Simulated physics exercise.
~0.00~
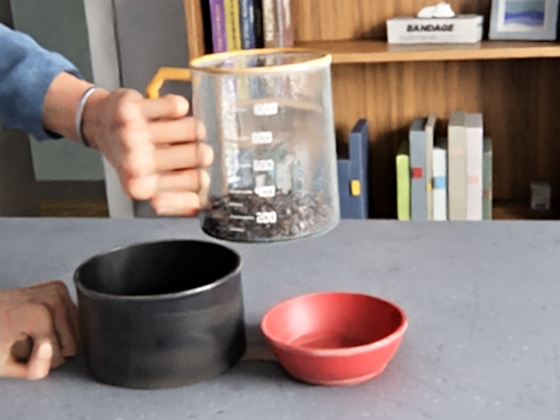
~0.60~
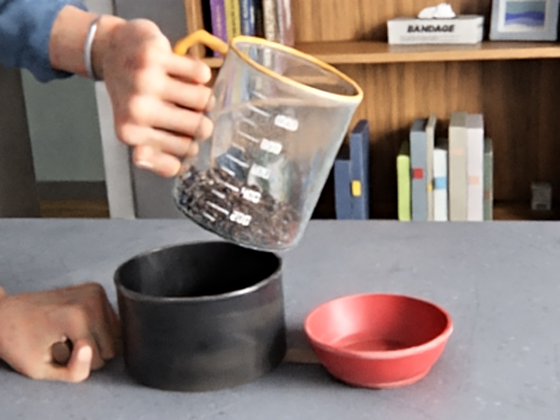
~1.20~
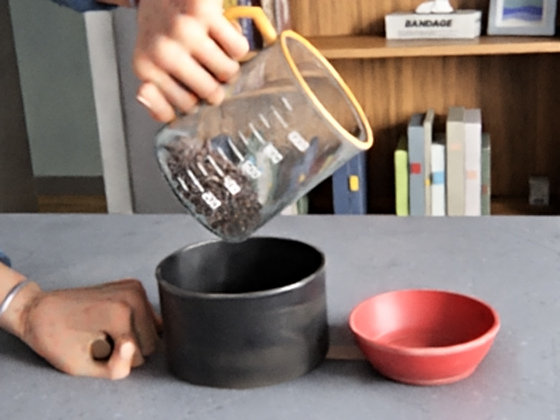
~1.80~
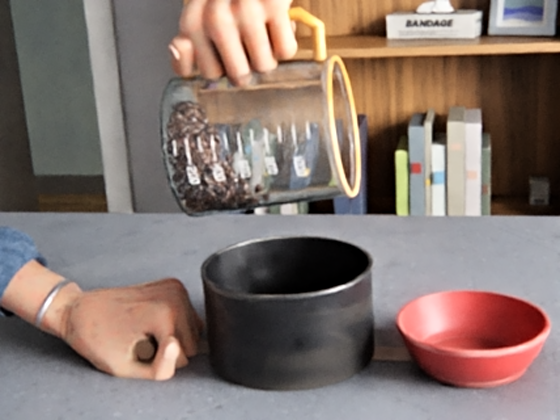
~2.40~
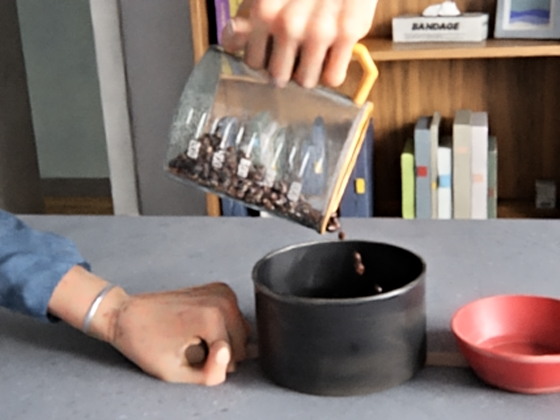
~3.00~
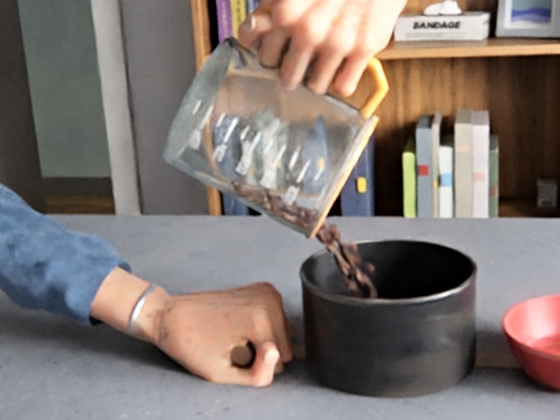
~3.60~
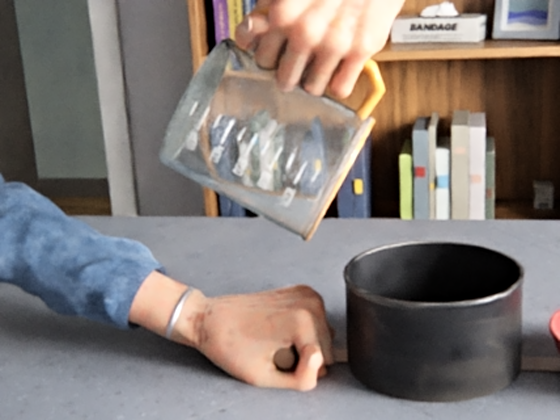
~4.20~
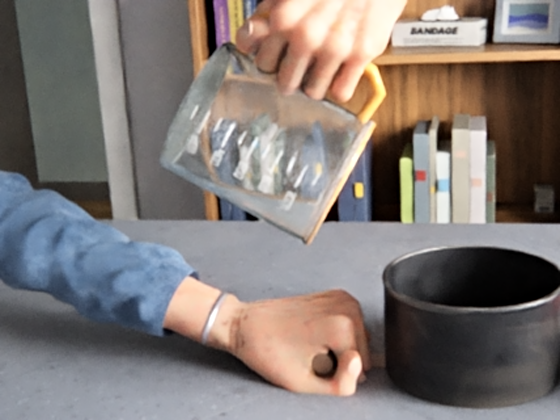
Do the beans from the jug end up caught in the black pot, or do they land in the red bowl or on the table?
They end up in the black pot, which is under the stream as the jug pours. The red bowl and the table get none to speak of.
